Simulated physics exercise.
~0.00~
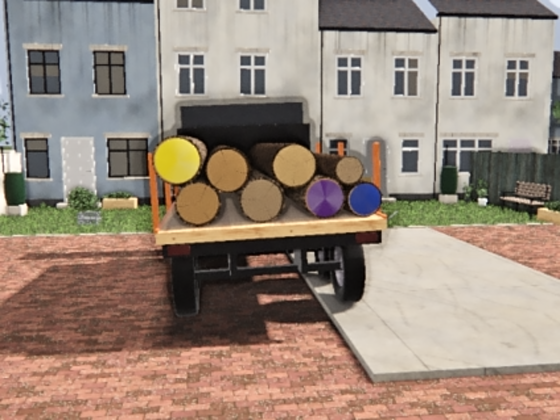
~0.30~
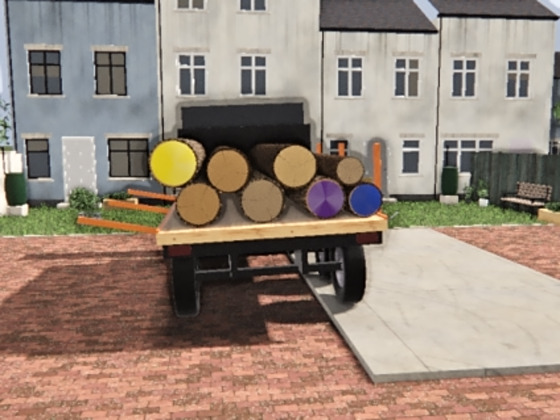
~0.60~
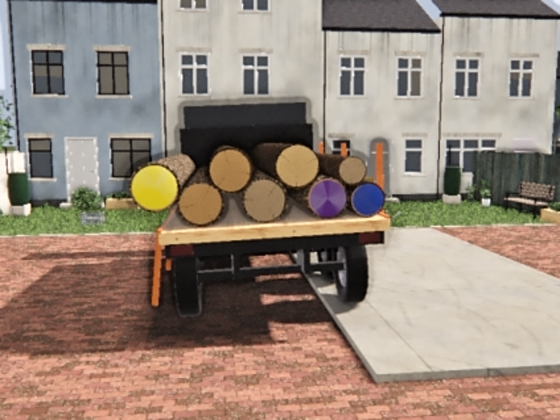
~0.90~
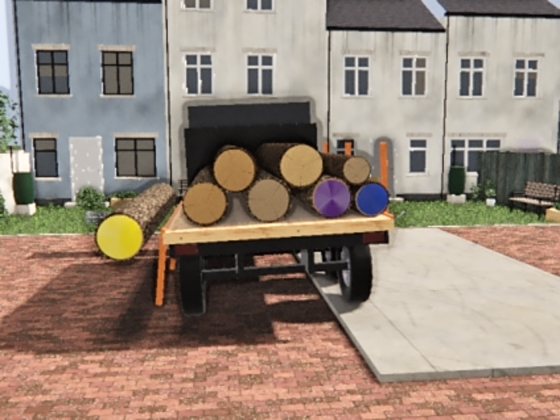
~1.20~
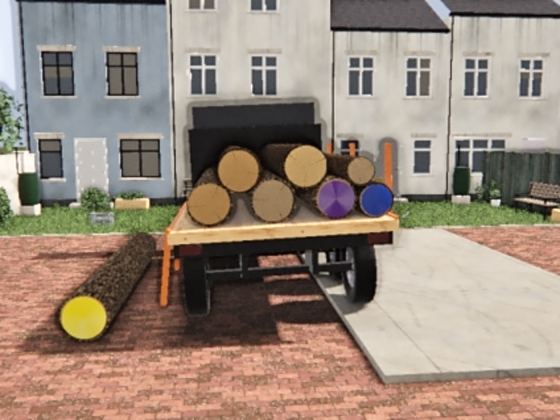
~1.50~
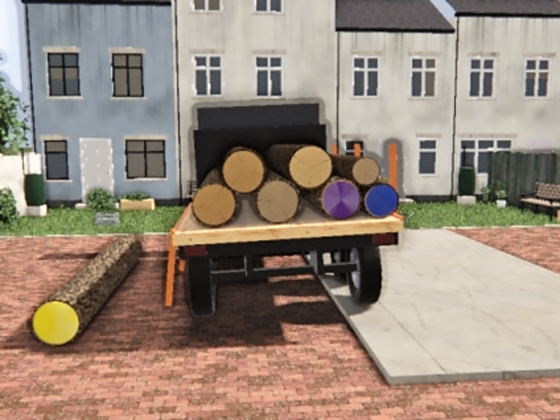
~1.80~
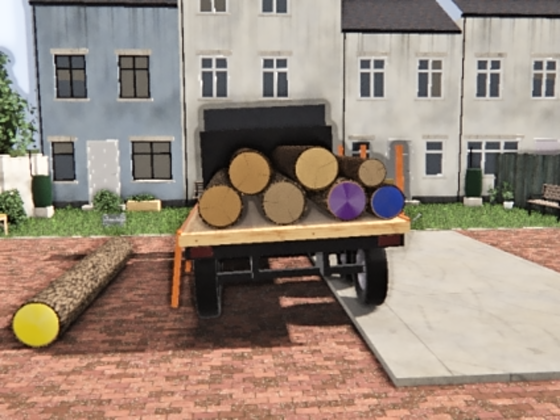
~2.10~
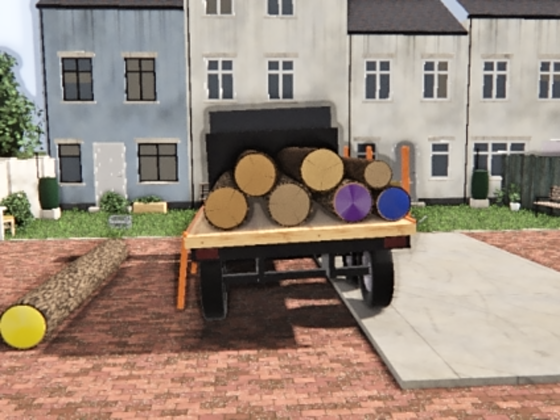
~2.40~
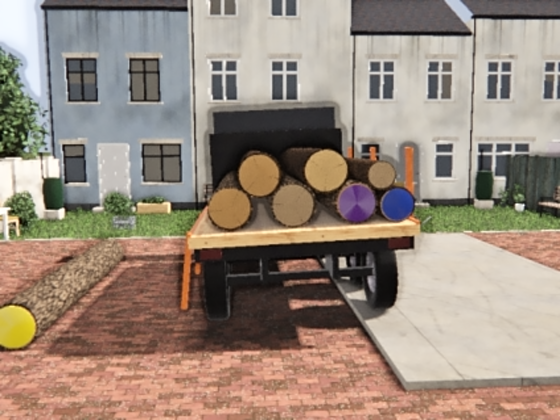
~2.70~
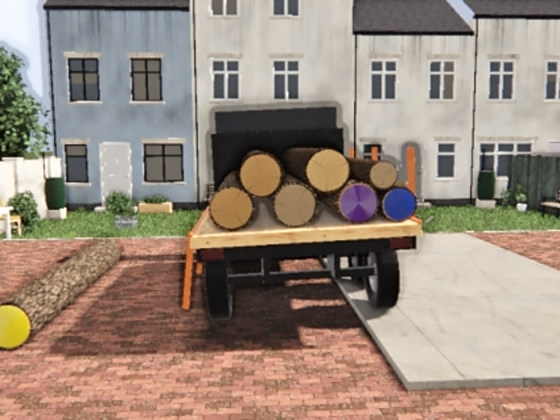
Flatbed lorry stacked with logs as left posts swing down and a yellow-ended log rolls off onto the brick paving.
